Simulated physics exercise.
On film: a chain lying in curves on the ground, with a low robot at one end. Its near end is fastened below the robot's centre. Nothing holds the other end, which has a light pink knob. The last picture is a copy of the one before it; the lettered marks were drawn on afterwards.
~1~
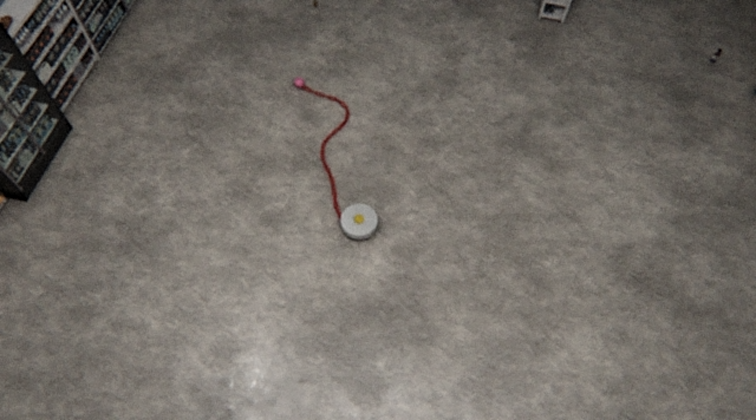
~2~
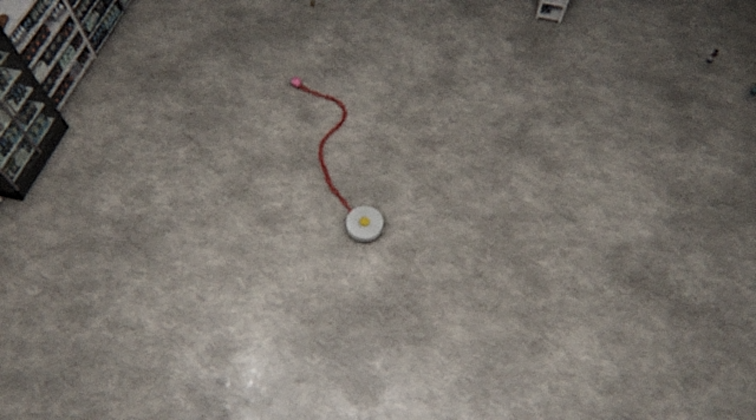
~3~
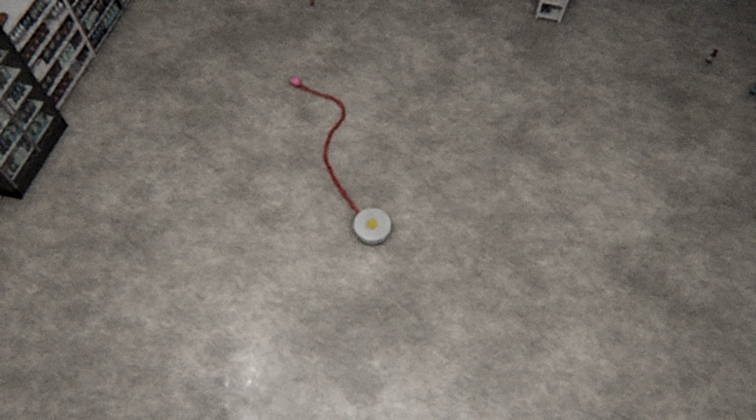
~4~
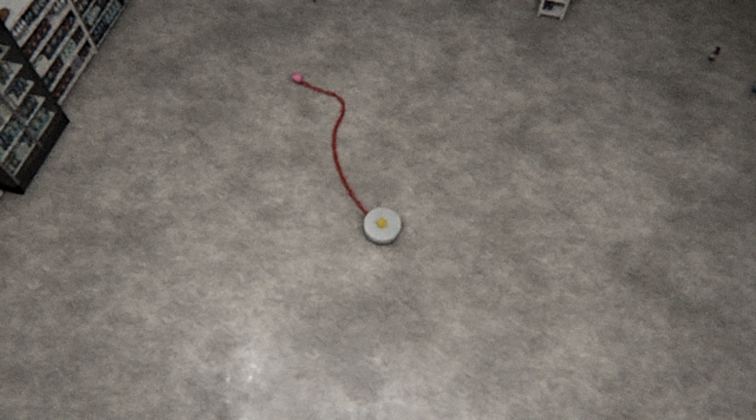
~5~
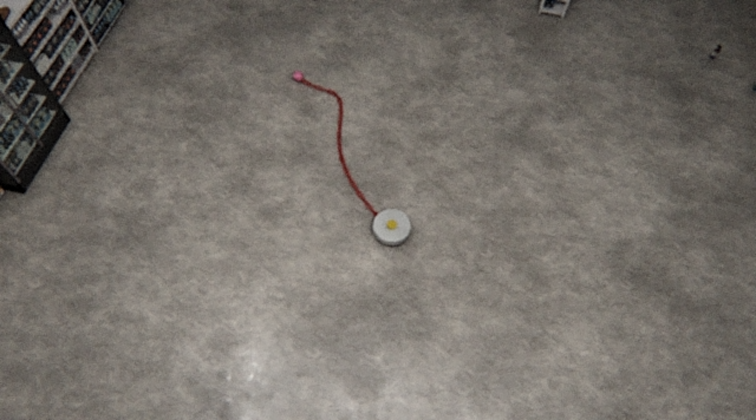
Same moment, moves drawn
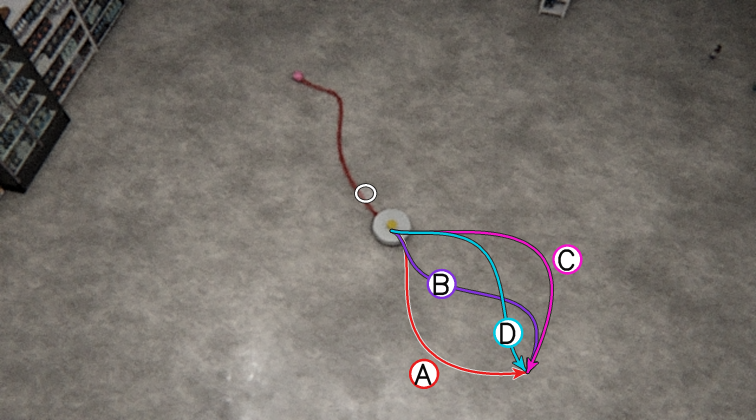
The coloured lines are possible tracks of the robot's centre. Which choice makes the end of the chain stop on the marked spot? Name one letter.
Choose route A.
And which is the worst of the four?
Route C.
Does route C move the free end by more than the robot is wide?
Yes.
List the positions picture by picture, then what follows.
In the first frame, free end (299, 82); robot (359, 222).
In the second frame, robot (365, 225); free end (296, 82).
In the third frame, robot (372, 227); free end (296, 81).
In the fourth frame, robot (382, 226); free end (298, 77).
In the fifth frame, robot (392, 228); free end (298, 76).
On the marked copy, A from (391, 231) via (415, 330) to (526, 372); B from (391, 231) via (474, 292) to (528, 372); C from (391, 231) via (527, 244) to (528, 372); D from (391, 231) via (491, 261) to (525, 370); the ring at (366, 193).
Following A. Soon after the start, robot (409, 302), middle of the chain (370, 197), free end (328, 110).
Later, robot (463, 367), middle of the chain (393, 260), free end (353, 161).
In the end, robot (529, 370), middle of the chain (422, 287), free end (365, 190); the free end is on the ring.
As for the rest, B leaves the free end at (378, 180); C leaves the free end at (406, 170); D leaves the free end at (390, 171).
